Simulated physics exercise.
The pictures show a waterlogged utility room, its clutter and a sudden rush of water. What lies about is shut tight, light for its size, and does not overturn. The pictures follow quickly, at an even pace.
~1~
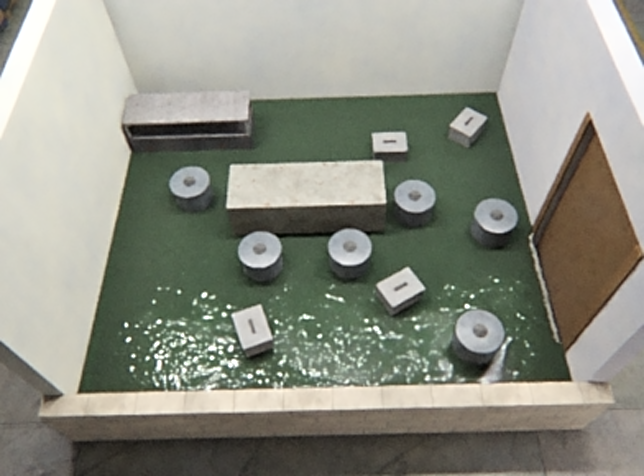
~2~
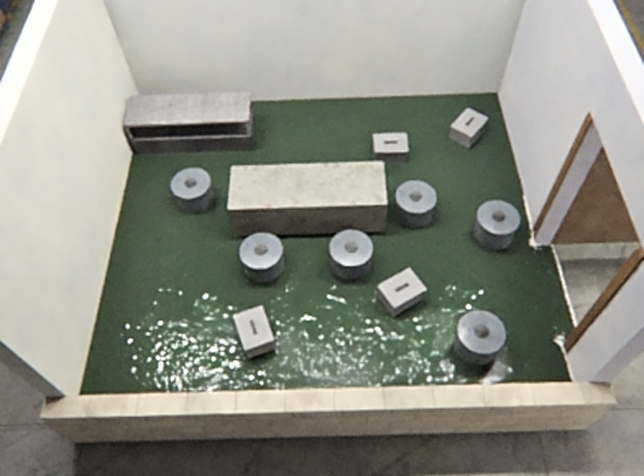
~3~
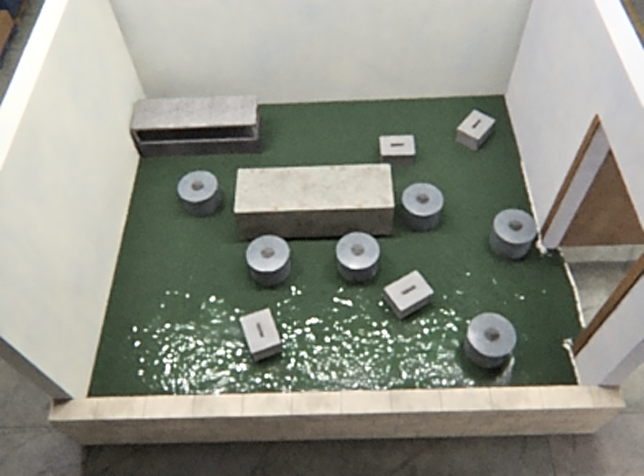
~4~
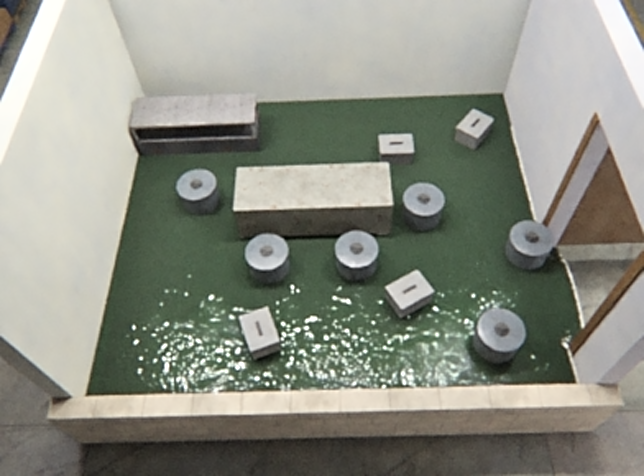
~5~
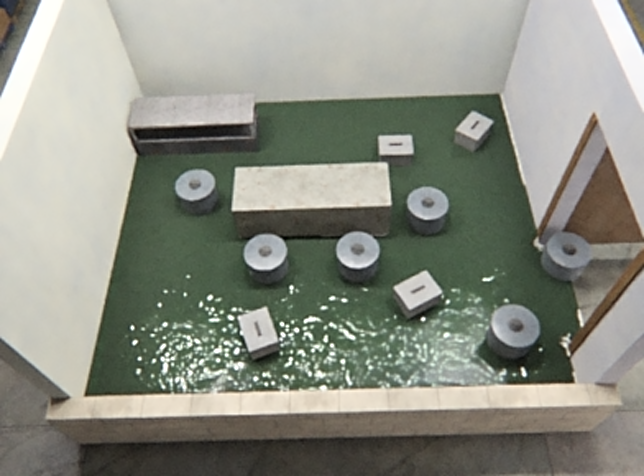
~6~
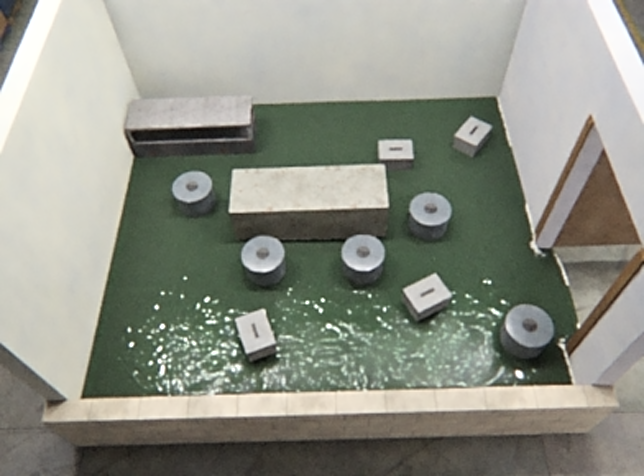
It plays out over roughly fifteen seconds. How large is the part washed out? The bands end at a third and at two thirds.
It is two thirds or above.
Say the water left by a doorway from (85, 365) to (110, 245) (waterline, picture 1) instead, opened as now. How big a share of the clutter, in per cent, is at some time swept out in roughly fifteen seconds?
Roughly 50 per cent.
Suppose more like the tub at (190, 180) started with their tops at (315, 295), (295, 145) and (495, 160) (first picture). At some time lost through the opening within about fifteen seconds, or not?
In turn: Carried outside, left behind, through.
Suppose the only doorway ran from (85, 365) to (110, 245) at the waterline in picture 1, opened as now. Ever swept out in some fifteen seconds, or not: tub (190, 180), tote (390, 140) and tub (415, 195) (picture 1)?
As listed: Gone, stays, stays.
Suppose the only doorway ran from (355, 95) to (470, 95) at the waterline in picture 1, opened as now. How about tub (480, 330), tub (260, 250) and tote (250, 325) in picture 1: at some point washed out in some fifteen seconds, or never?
As listed: Left behind, kept in, stays.
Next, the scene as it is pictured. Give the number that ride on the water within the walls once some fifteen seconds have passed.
The number is 3.
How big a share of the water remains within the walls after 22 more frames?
Some 64 per cent.
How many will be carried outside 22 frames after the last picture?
7 of them.
A moment on, 2 of 10 are out; 8 afloat.
Next, 4 of 10 are out; 6 afloat.
Later, 7 of 10 are out; 3 afloat.
In the end, 7 of 10 are out; 3 afloat.
